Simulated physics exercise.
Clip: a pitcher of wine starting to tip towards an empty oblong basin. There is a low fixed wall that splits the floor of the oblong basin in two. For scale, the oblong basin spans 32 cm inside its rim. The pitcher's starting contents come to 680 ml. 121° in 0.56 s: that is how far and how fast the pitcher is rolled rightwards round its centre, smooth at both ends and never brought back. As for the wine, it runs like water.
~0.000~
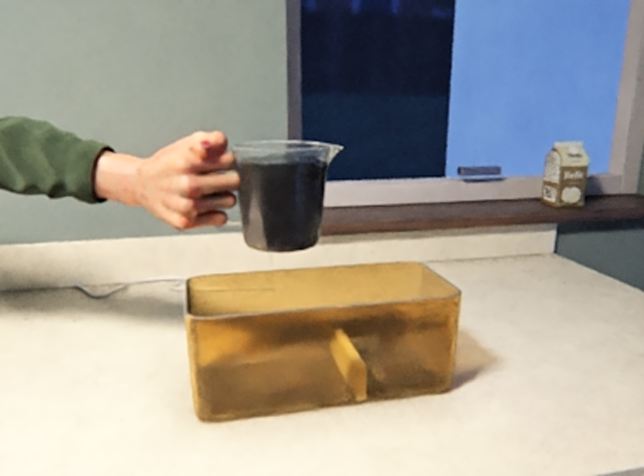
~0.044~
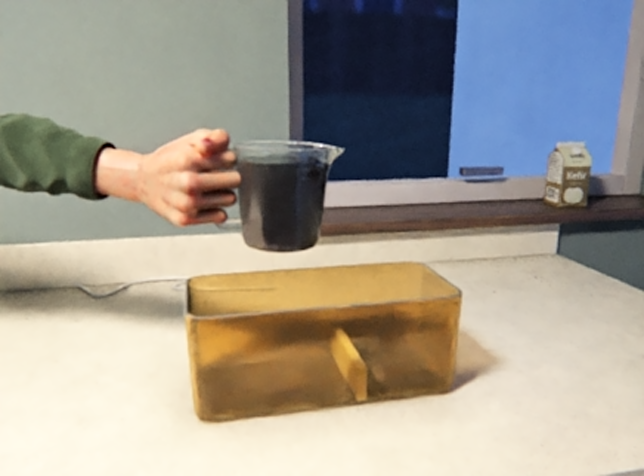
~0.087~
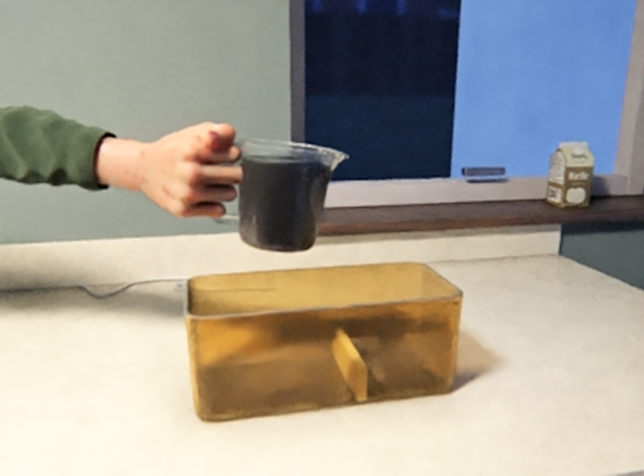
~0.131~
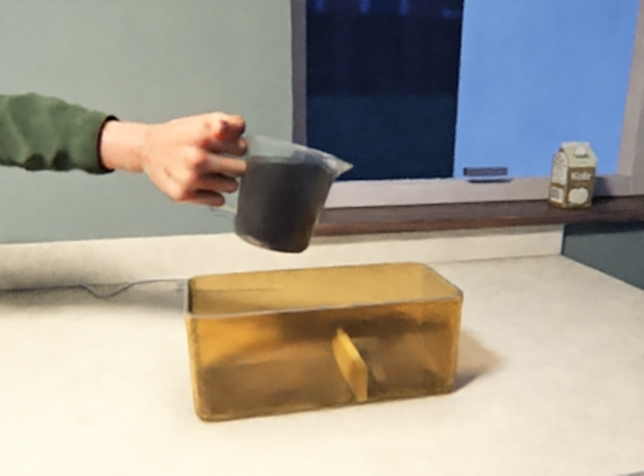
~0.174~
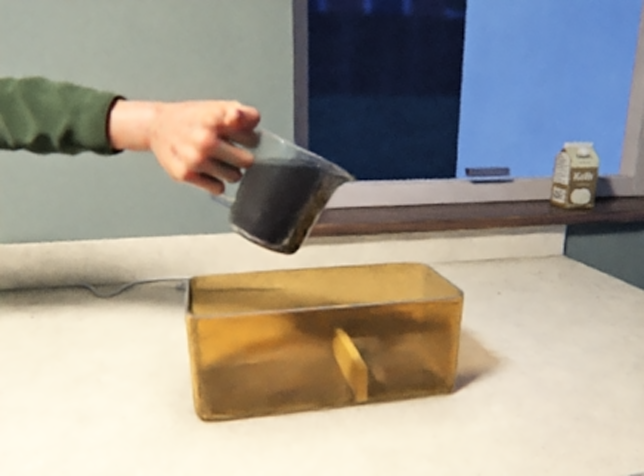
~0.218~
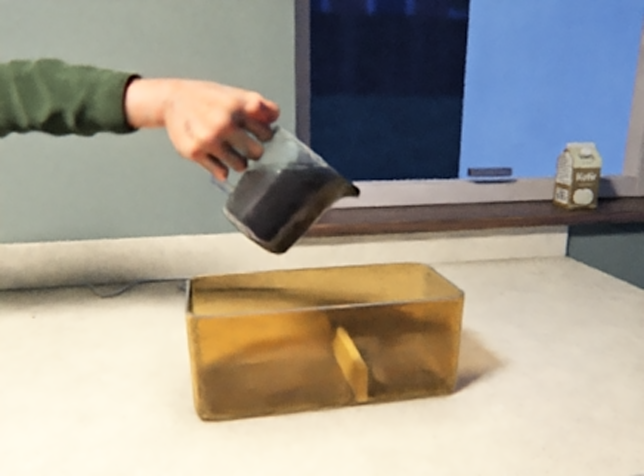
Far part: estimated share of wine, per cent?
71 per cent.
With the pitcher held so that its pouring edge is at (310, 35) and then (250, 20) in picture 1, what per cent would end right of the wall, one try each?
Respectively 55 and 10 %.
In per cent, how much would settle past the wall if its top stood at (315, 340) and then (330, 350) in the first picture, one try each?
One try each: Around 90 percent and then around 80 percent.
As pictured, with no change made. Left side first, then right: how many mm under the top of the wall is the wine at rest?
Measured: Left around 36 mm, right around 12 mm.
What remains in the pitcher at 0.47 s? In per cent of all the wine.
Close to 36 in a hundred.
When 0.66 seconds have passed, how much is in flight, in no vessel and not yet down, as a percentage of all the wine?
Something like 9 per cent is in the air then.
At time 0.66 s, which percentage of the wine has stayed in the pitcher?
Close to 2 in a hundred.
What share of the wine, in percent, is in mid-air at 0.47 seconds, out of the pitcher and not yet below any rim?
Roughly 22 %.
By 0.47 s the tilt is 114° and 35 per cent is still to pour, 2 is left of the wall and 42 right of it.
By 0.66 s the tilt is 121° and 2 per cent is still to pour, 19 is left of the wall and 71 right of it.
By 0.85 s the tilt is 121° and 0 per cent is still to pour, 25 is left of the wall and 72 right of it.
By 1.06 s the tilt is 121° and 0 per cent is still to pour, 26 is left of the wall and 71 right of it.
At rest 26 per cent lies left of the wall, 71 right of it and 3 outside.
